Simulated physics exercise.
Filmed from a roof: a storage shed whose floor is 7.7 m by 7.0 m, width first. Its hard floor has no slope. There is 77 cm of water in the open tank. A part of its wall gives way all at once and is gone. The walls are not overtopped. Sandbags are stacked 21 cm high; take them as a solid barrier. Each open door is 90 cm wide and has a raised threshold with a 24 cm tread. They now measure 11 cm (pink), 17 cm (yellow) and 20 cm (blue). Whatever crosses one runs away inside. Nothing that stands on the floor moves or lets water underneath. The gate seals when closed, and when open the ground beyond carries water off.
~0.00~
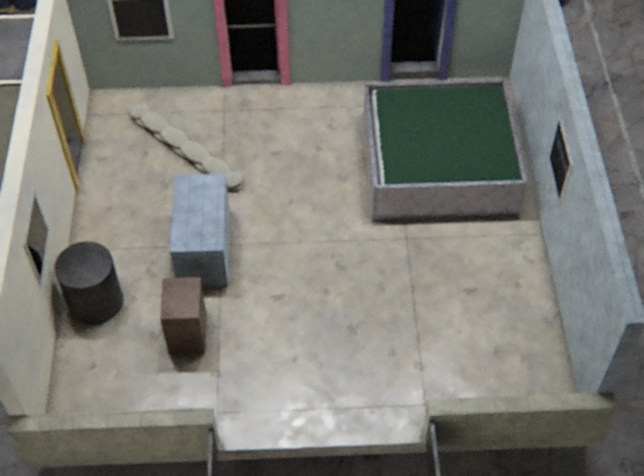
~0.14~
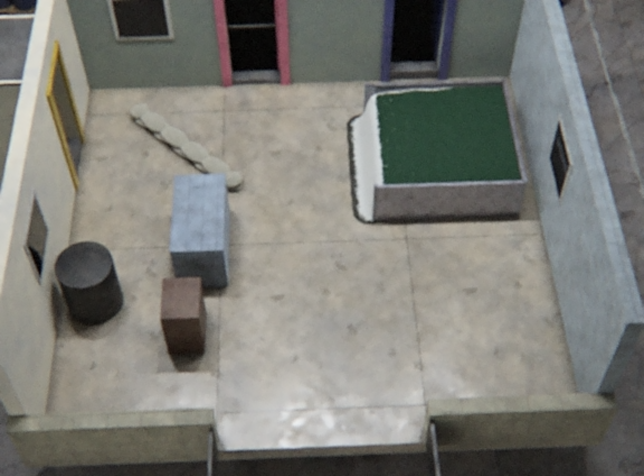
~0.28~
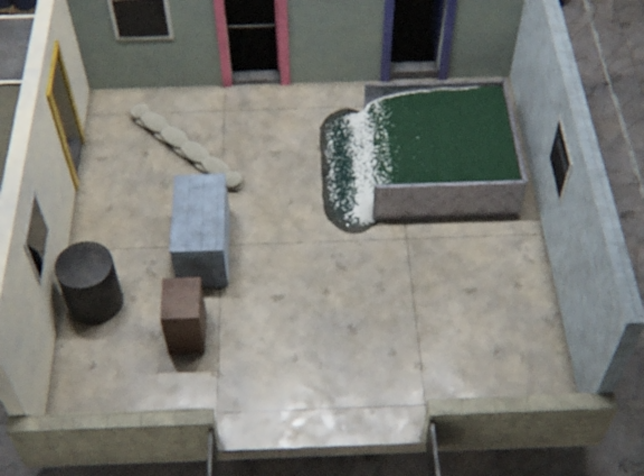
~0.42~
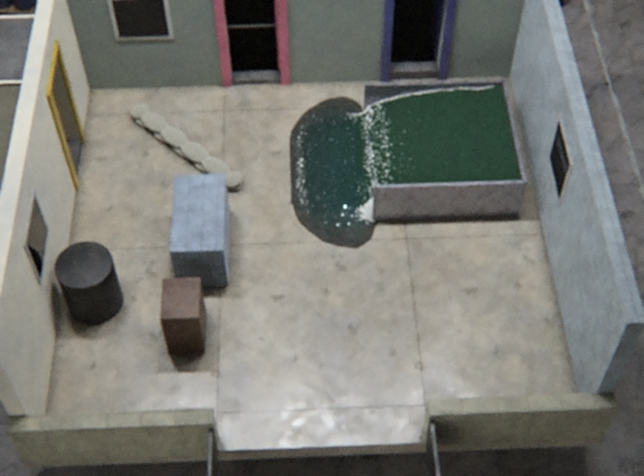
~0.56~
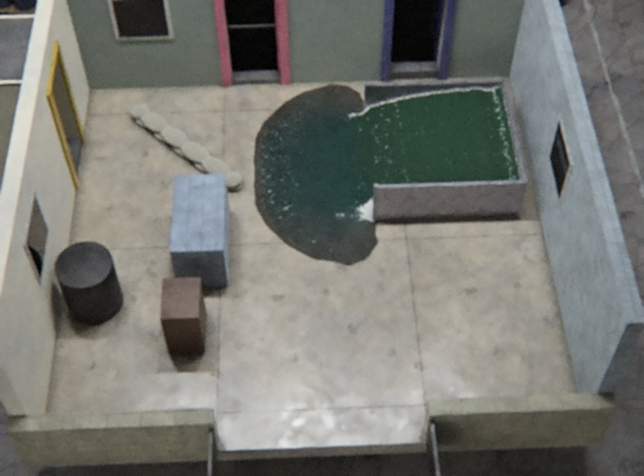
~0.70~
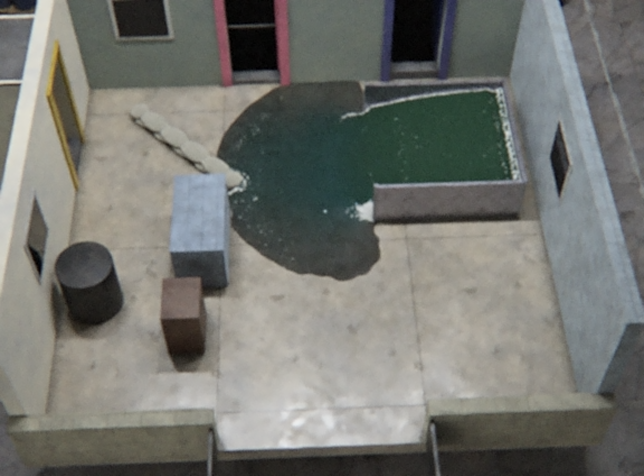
Dark green water burst through the left side of a low walled tank and fanned out across the pale floor of the shed, spreading leftward until it touched the sandbags and neared the blue box.
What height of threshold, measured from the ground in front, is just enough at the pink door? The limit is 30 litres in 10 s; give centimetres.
At least 13.5 cm or so.
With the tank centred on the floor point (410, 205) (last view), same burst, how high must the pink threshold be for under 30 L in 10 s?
About 14.0 cm.
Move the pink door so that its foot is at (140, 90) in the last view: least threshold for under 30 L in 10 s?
About 32 cm.
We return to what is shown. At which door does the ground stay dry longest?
Last comes the blue one.
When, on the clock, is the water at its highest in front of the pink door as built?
Near 4.0 s.
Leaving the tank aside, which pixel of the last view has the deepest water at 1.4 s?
Around (237, 215).
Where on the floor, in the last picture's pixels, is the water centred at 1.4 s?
At about (365, 166).
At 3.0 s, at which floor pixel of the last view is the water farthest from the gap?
Near (106, 439).
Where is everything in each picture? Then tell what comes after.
In the first frame, still water, 77 cm deep, in the open tank at (442, 135); the pink door at (254, 43) is dry.
In the second frame, the gap is at (372, 158), the front 0.3 m out at (355, 191); the back of the open tank holds 77 cm.
In the third frame, the front is at (327, 197), 0.8 m from the gap at (372, 159); 1.6 m2 of floor is wet, 77 cm left at the back.
In the fourth frame, the front is at (298, 207), 1.3 m from the gap at (371, 160); 3.4 m2 of floor is wet, 77 cm left at the back.
In the fifth frame, the gap is at (371, 161), the front 1.9 m out at (259, 186); the back of the open tank holds 71 cm.
In the sixth frame, the front is at a hidden place, 2.5 m from the gap at (371, 160); 8.2 m2 of floor is wet, 64 cm left at the back; the pink door at (254, 43), 2.9 m from the gap, is still 0.4 m from the nearest water.
After 1.4 s water covers 35 % of the floor, deepest (39 cm) near (237, 215); 15 cm at the pink door, 0 litres in over its 11 cm threshold.
After 3.0 s water covers 50 % of the floor, deepest (47 cm) near (90, 95); 14 cm at the pink door, 19 litres in over its 11 cm threshold.
After 10.0 s water covers 90 % of the floor, deepest (14 cm) near (575, 421); 5 cm at the pink door, 64 litres in over its 11 cm threshold.
At the pink door as built, the water arrived by 0.9 s and peaked near 18 cm at 4.2 s.
With a threshold of 12.5 cm, 42 litres would have come in within the 10 s; with 14.5 cm, 20 litres. So under 30 litres takes about 13.5 cm.
